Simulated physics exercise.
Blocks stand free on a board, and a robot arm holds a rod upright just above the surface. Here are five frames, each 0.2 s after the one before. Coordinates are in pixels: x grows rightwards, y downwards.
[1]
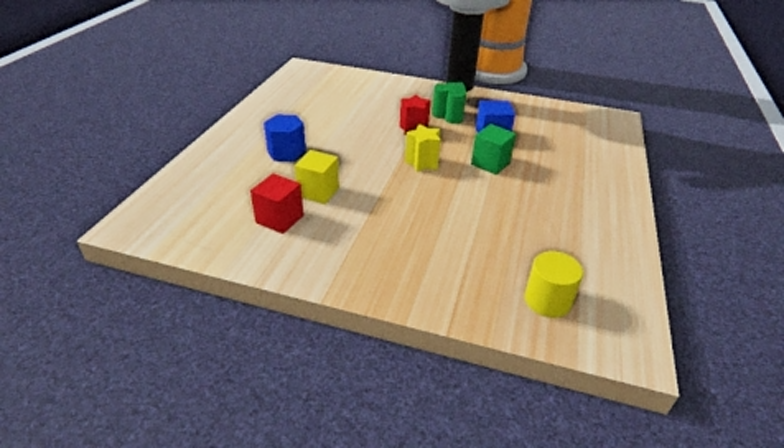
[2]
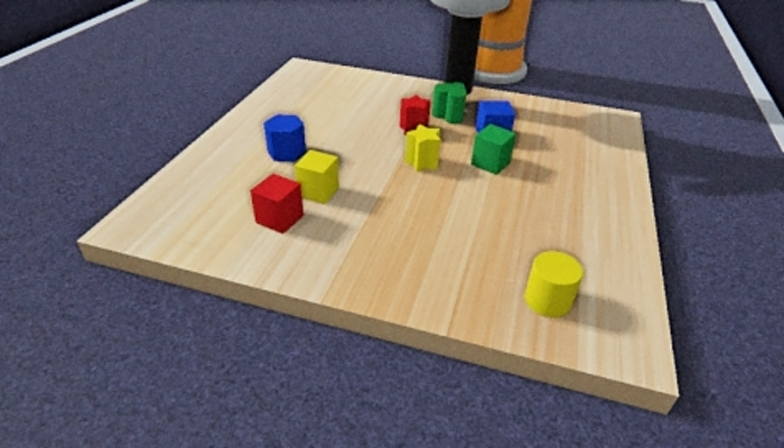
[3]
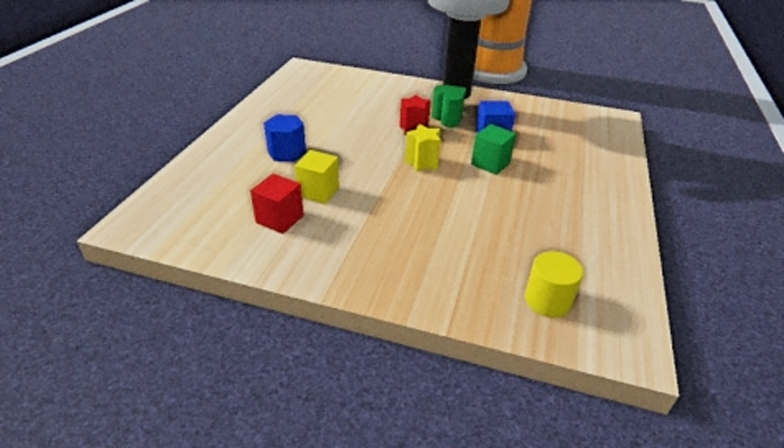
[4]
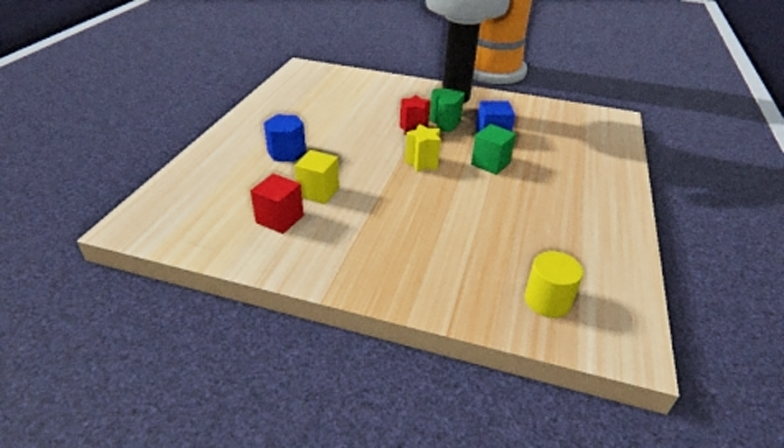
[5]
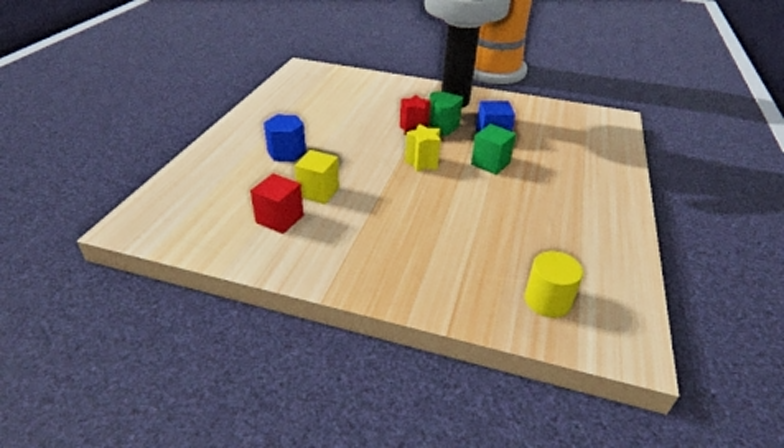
The robot arm moved its black rod slightly toward the viewer and nudged the green heart block a short way forward between the red star and the blue block, while the other blocks stayed still.
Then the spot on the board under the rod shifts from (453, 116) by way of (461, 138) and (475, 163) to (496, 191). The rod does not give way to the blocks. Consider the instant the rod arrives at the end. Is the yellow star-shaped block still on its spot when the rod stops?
Yes
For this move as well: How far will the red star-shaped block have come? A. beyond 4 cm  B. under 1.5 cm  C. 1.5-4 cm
It's B.
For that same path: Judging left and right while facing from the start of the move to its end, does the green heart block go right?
Final answer: Yes.
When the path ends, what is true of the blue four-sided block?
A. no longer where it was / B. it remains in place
Correct choice: B.
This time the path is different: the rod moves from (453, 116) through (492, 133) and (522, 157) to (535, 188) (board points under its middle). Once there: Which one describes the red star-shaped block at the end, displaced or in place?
It is still where it was.
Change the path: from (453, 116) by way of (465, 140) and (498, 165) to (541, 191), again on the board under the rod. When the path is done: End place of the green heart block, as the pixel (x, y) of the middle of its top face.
It sits at (437, 111).
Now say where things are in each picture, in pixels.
Tip of the rod (460, 87), middles of tops, red star-shaped block (416, 101), yellow star-shaped block (425, 133), green heart block (452, 88), green four-sided block (496, 134), blue four-sided block (498, 107), in the first frame.
Rod (458, 91), nothing pushed, in the second frame.
Rod (457, 95), green heart block (451, 91), in the third frame.
Rod (456, 99), green heart block (448, 95), in the fourth frame.
Rod (455, 103), red star-shaped block (416, 101), yellow star-shaped block (425, 133), green heart block (445, 99), green four-sided block (496, 134), blue four-sided block (498, 107), in the fifth frame.
The first path, step by step. One third of the way, rod (463, 125); red star-shaped block (413, 102), turned 15° clockwise; green heart block (436, 112), turned 40° clockwise.
Two thirds of the way, rod (477, 150); red star-shaped block (413, 102), turned 15° clockwise; green heart block (435, 113), turned 50° clockwise; green four-sided block (511, 144), turned 15° anticlockwise.
At the end, rod (499, 177); red star-shaped block (413, 102), turned 15° clockwise; yellow star-shaped block unmoved; green heart block (435, 113), turned 50° clockwise; green four-sided block (533, 154), turned 50° anticlockwise; blue four-sided block unmoved.
